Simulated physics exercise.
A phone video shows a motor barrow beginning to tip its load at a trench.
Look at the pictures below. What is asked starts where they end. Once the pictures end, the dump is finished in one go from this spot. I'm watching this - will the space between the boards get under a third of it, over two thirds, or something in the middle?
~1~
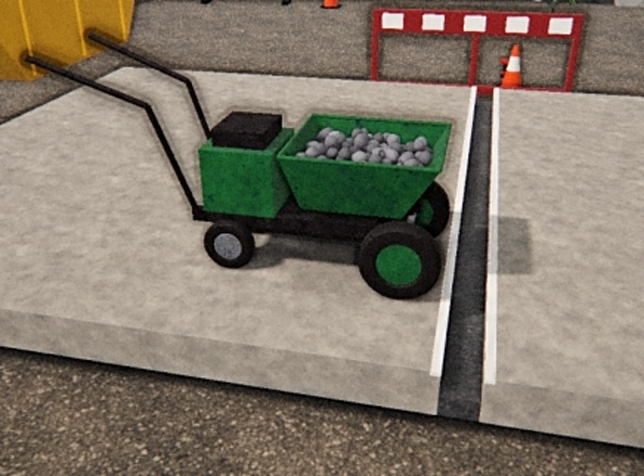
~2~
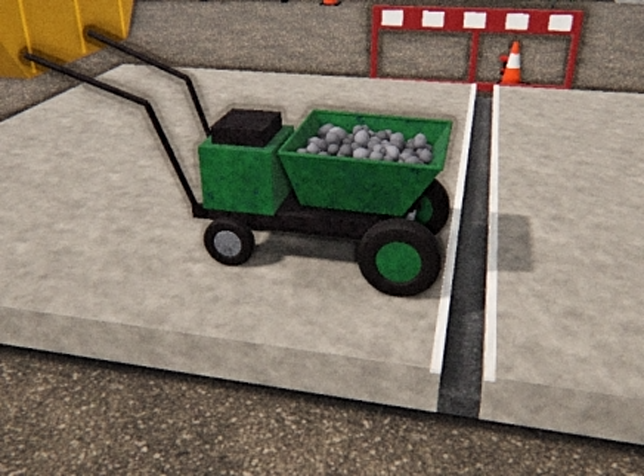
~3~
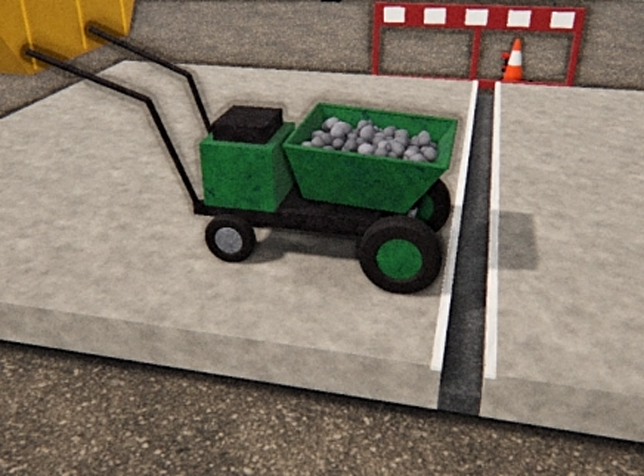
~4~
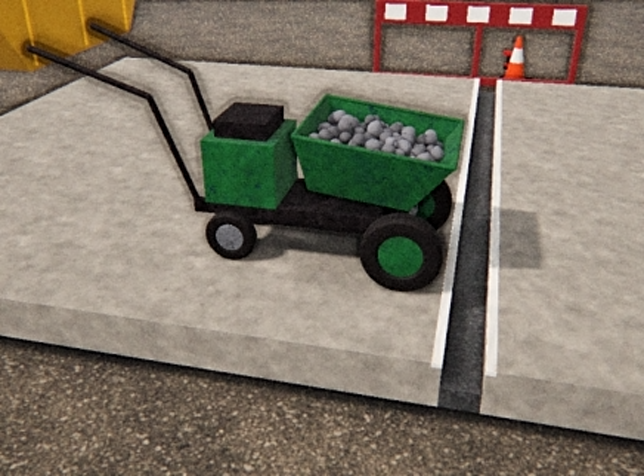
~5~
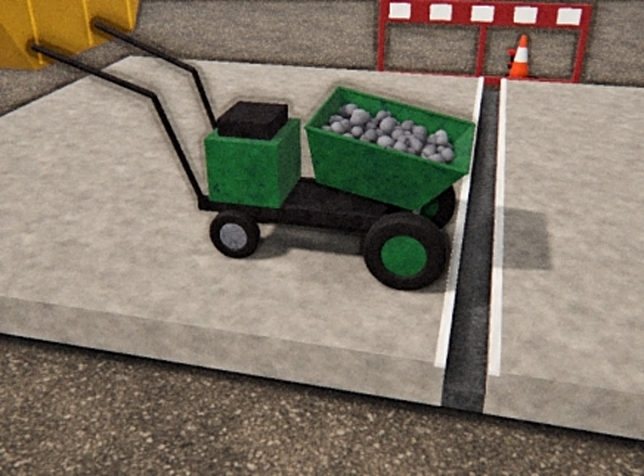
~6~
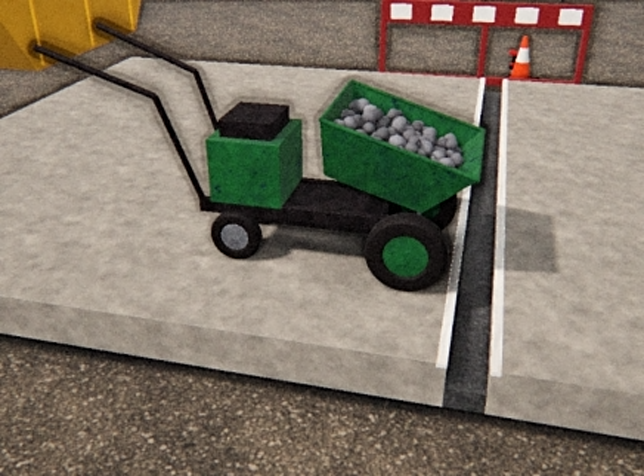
The fraction in the trench falls below one third.
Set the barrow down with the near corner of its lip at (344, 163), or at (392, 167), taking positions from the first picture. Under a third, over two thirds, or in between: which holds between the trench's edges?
Try 1, the middle third; try 2, between a third and two thirds.
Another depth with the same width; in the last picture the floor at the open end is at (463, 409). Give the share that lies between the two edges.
About 0 per cent.
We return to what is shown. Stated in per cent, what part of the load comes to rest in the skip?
It is some 15 percent.
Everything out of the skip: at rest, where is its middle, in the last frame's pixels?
I'd place the middle at about (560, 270).
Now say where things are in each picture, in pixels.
In the first picture, lip of the skip at (440, 171), level; top of the load at (373, 150), round cobbles; first edge of the trench at (441, 330); far edge at (491, 336), the trench under half as wide as the skip, and about half as deep as wide.
In the second picture, lip of the skip at (441, 169), level; top of the load at (362, 139).
In the third picture, lip of the skip at (447, 168), tipped barely; top of the load at (354, 148).
In the fourth picture, lip of the skip at (454, 169), tipped a little; top of the load at (361, 143).
In the fifth picture, lip of the skip at (467, 173), tipped a little; top of the load at (372, 139).
In the sixth picture, lip of the skip at (477, 180), tipped clearly; top of the load at (369, 129); first edge of the trench at (448, 322); far edge at (498, 329).
Soon, skip tipped steeply; all in the skip.
A while on, skip tipped right over; most in the skip; about a quarter beyond it; a stray few falling.
Towards the end, skip tipped right over; about a quarter in the skip; most beyond it.
Finally, skip tipped right over; a small part in the skip; none in or heaped over the trench; most beyond it.
